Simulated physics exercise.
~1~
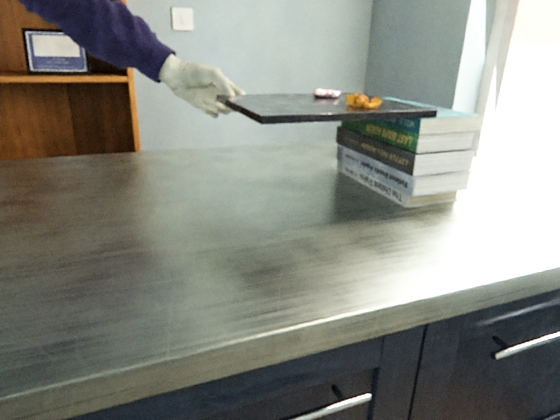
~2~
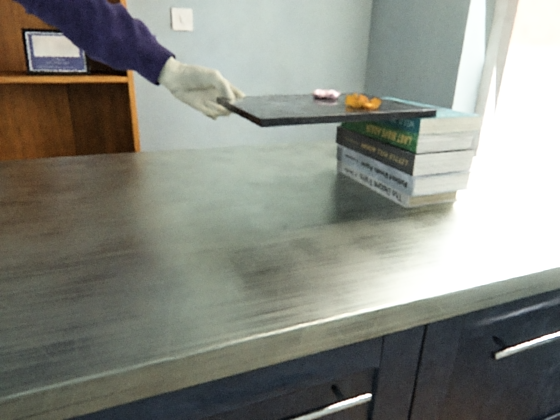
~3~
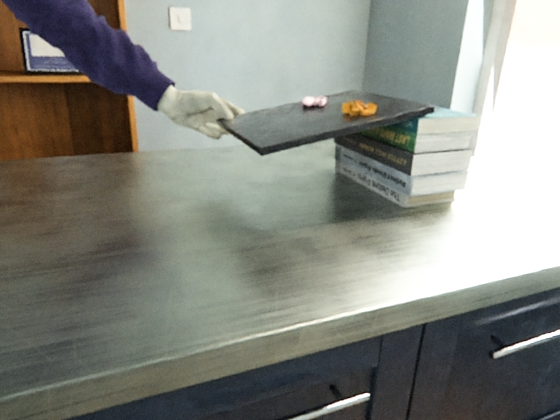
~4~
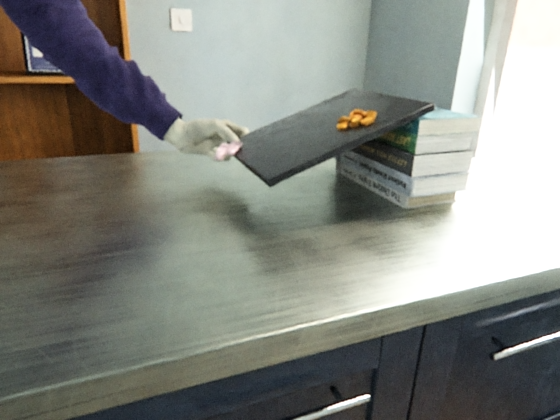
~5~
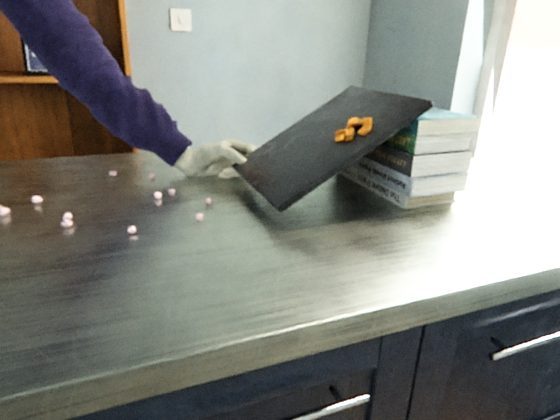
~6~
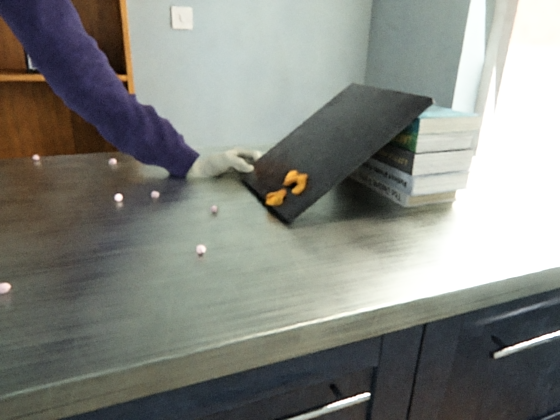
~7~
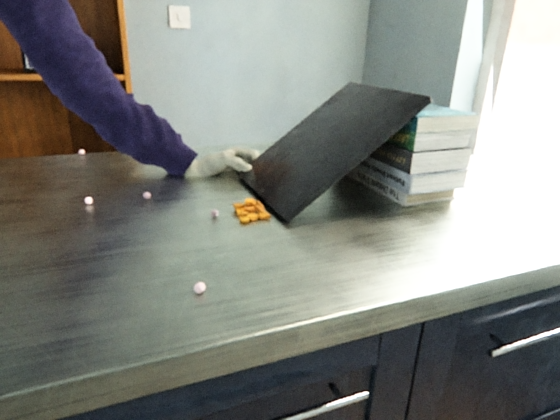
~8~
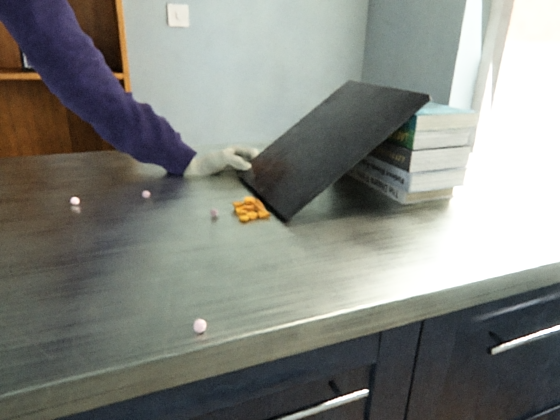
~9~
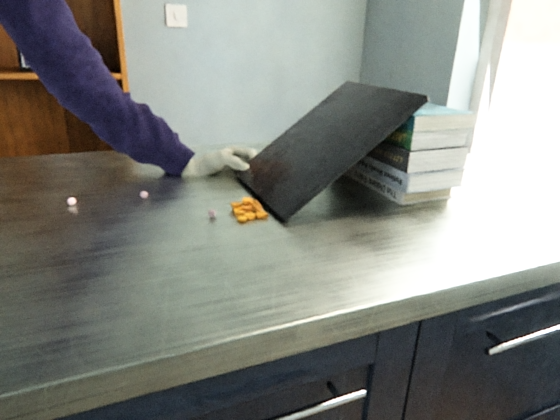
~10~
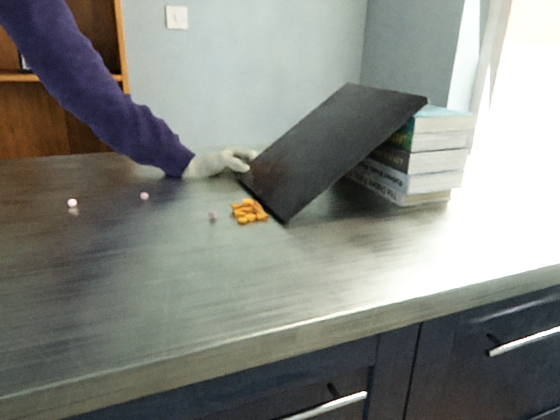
A dark board, its right end propped on a stack of books, carries a small pink handful and an orange handful while a gloved hand holds its left end above a counter. The hand lowers that end, and the board tilts steadily. The pink pieces slide off first, scattering and rolling leftward across the counter. As the slope steepens, the orange pieces slide down together and stop in a cluster at the board's foot. Several pink pieces leave view, one near the front edge disappearing late, and three remain scattered on the counter beside the steeply resting board.
